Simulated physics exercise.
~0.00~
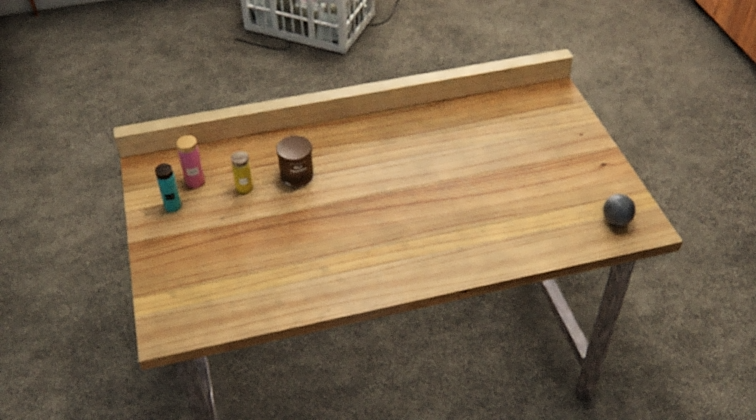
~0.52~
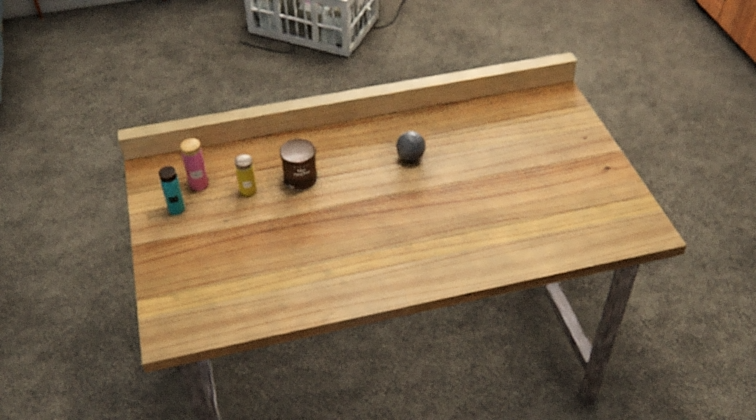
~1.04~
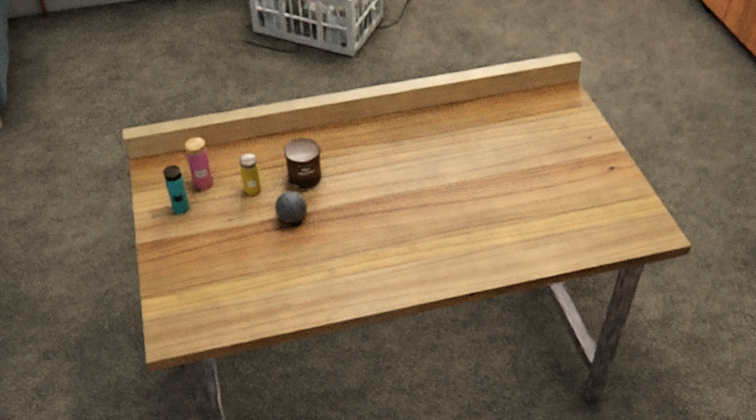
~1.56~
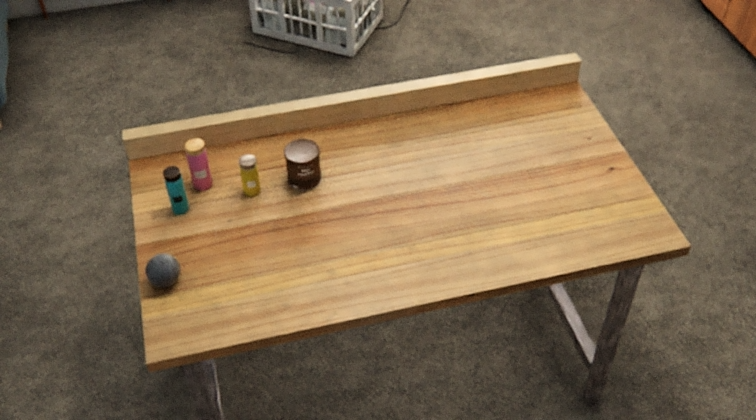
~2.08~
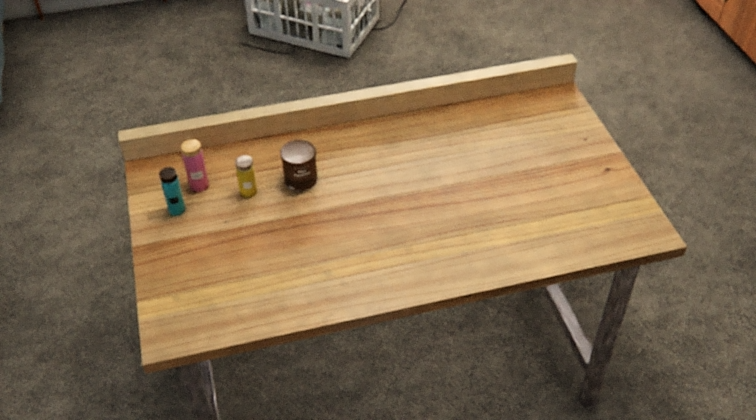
A grey ball rolled left across a wooden table toward the raised strip at the back, then came back toward the front left, passing the brown tin and small shakers, and was gone from view at the end, with all four containers still standing.
